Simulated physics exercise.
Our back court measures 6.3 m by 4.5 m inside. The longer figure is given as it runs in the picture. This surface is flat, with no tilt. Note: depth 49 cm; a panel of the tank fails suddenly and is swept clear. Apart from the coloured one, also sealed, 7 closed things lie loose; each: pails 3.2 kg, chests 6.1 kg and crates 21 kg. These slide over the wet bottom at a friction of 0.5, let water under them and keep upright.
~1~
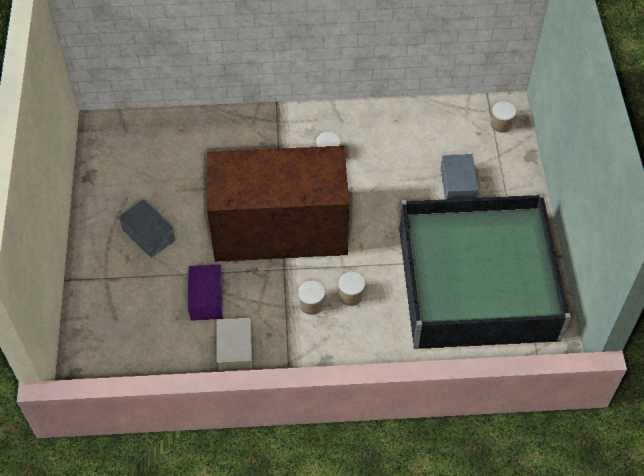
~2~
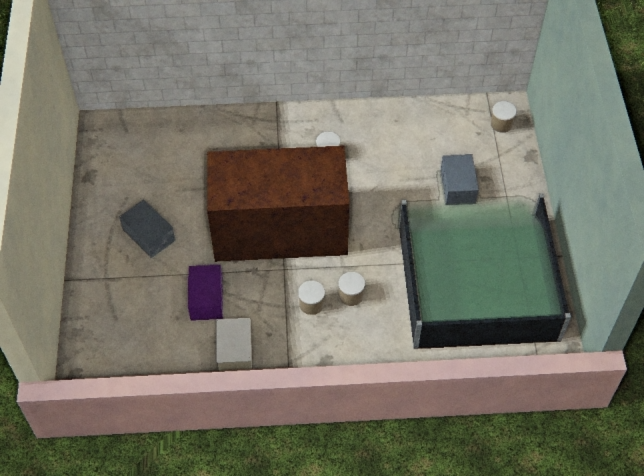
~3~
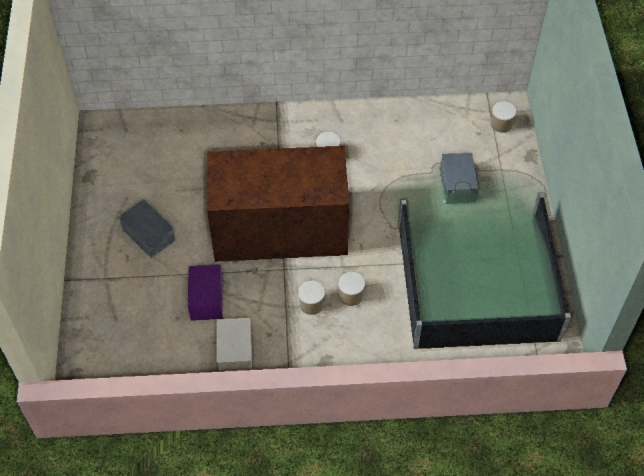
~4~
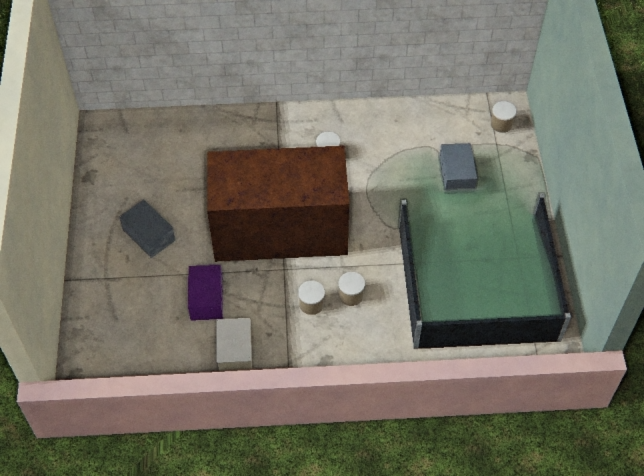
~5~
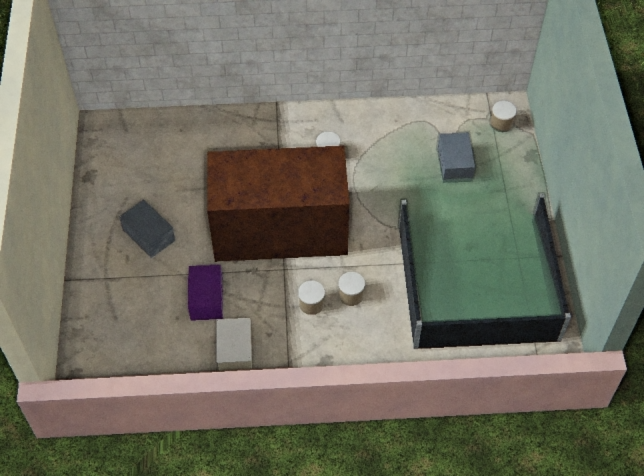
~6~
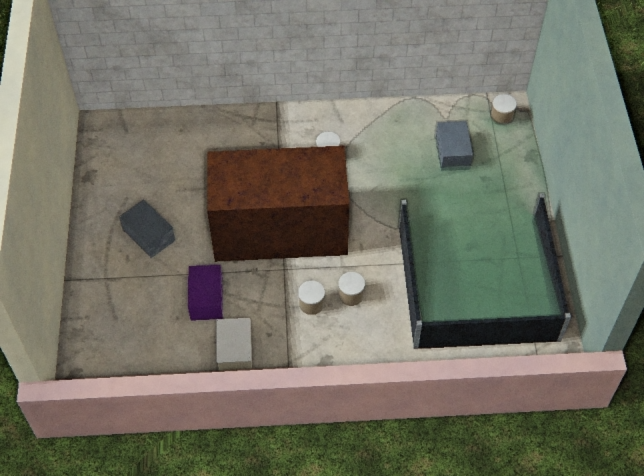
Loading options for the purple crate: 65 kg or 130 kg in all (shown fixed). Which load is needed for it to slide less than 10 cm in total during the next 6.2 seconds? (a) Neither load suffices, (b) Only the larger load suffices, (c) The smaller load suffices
The smaller load suffices.
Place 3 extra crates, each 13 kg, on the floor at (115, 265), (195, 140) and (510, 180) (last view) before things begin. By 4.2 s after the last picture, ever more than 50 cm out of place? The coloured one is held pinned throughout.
Taking them one by one: Below the mark; above the mark; above the mark.
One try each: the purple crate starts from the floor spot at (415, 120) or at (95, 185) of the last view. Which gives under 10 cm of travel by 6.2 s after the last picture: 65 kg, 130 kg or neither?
Respectively, second option only; first option suffices.
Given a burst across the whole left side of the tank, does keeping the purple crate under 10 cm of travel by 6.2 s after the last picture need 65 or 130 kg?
Under that change, only the heavier pick does it.
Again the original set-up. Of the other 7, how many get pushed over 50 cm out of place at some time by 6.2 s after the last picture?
The number is 3.
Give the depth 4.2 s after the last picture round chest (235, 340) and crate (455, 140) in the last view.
Depths: Near 0 cm, then near 8 cm.
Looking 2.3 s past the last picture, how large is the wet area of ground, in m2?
Wet area: Approx. 15 m2.
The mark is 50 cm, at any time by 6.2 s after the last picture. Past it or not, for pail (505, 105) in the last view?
Beyond the mark.
Then, 0.6 s after the last picture the purple crate would be 0 cm from its start with 65 kg and 0 cm from its start with 130 kg; 0 cm of water round it then.
Then, 2.3 s after the last picture the purple crate would be 0 cm from its start with 65 kg and 0 cm from its start with 130 kg; 0 cm of water round it then.
Then, 4.2 s after the last picture the purple crate would be 0 cm from its start with 65 kg and 0 cm from its start with 130 kg; 1 cm of water round it then.
Then, 6.2 s after the last picture the purple crate would be 0 cm from its start with 65 kg and 0 cm from its start with 130 kg; 2 cm of water round it then.
